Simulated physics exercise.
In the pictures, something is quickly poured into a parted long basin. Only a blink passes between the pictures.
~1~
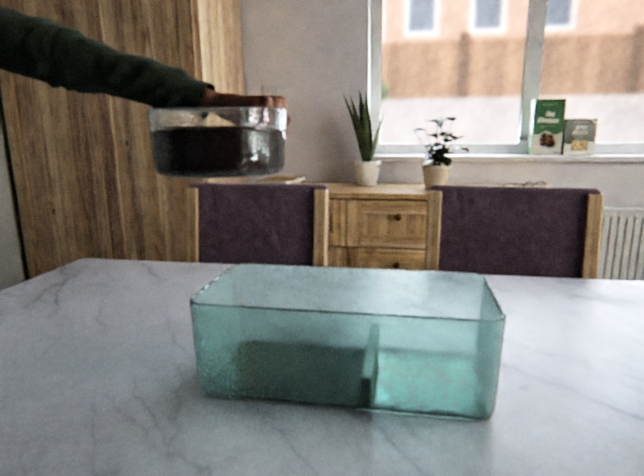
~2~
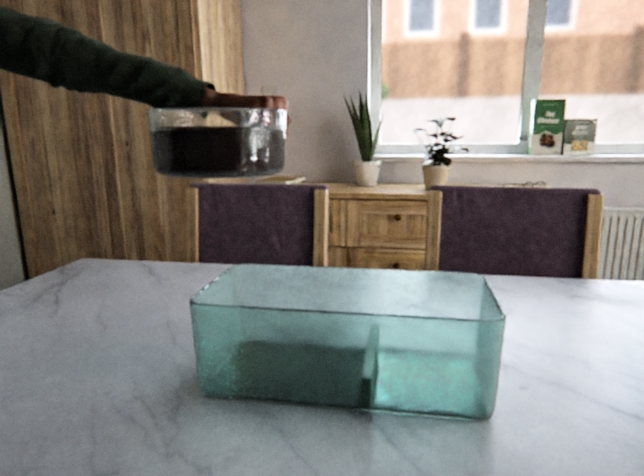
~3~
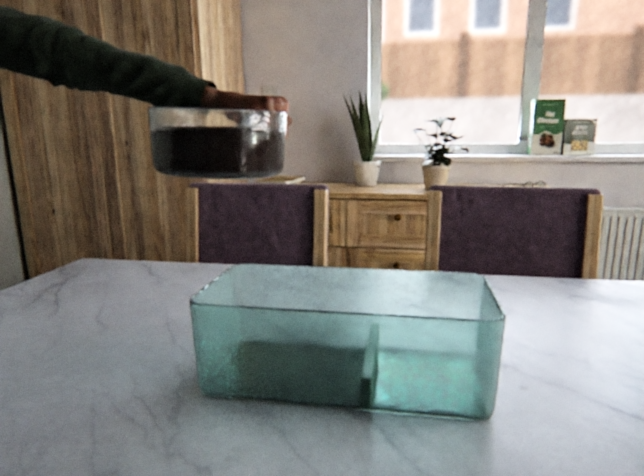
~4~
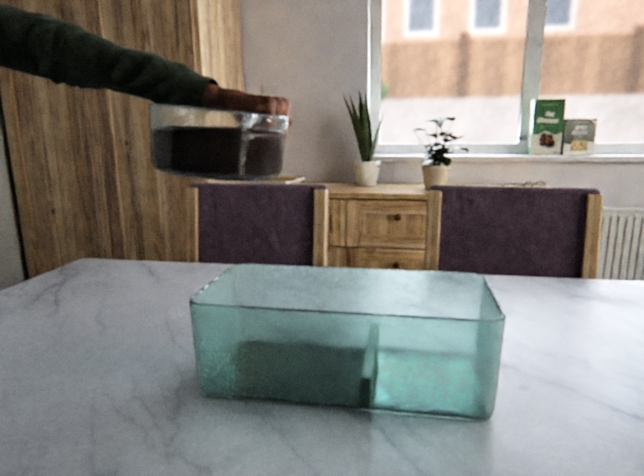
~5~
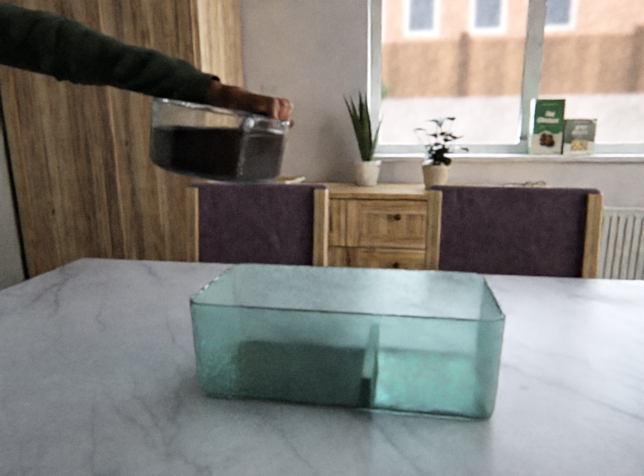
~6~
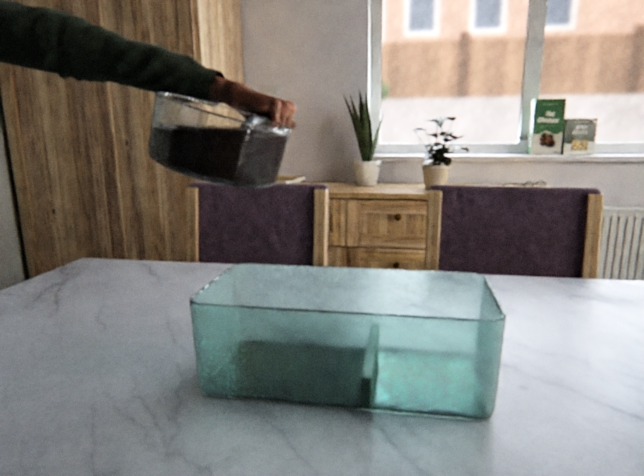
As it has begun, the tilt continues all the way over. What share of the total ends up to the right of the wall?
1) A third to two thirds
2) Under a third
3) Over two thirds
(2) Under a third.
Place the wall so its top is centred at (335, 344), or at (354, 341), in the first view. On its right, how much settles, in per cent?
50 % then 25 %, approximately.
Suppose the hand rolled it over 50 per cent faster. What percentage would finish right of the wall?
Result: Roughly 15 %.
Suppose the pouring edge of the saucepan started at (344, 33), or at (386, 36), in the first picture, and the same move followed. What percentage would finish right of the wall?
First about 65, then 70 per cent.
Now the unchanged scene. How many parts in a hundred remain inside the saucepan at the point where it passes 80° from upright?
40 per cent, roughly.
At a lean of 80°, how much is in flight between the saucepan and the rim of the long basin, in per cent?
Roughly 50 per cent.
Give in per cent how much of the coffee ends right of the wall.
Estimate: Some 10 per cent.
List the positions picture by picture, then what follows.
It leans 0°; its right rim is at (282, 111); the coffee meets the walls at (163, 129) and (282, 128); the long basin's rim runs from (213, 282) to (494, 296); the wall's top is at (371, 348), in the first picture.
It leans 1°; its right rim is at (282, 112); the coffee meets the walls at (163, 129) and (281, 128), in the second picture.
It leans 3°; its right rim is at (283, 115); the coffee meets the walls at (163, 128) and (282, 129), in the third picture.
It leans 6°; its right rim is at (285, 119); the coffee meets the walls at (163, 127) and (283, 131), in the fourth picture.
It leans 11°; its right rim is at (286, 125); the coffee meets the walls at (164, 127) and (284, 132), in the fifth picture.
It leans 17°; its right rim is at (288, 132); the coffee meets the walls at (164, 128) and (286, 131), in the sixth picture.
A moment on, the saucepan is tipped on its side and 41 per cent is still to pour, 11 is left of the wall and 0 right of it.
Next, the saucepan is tipped right over and 6 per cent is still to pour, 80 is left of the wall and 4 right of it.
Then the saucepan is tipped right over and 0 per cent is still to pour, 88 is left of the wall and 9 right of it.
Later the saucepan is tipped right over and 0 per cent is still to pour, 86 is left of the wall and 11 right of it.
Finally, 86 per cent lies left of the wall, 11 right of it and 2 outside.
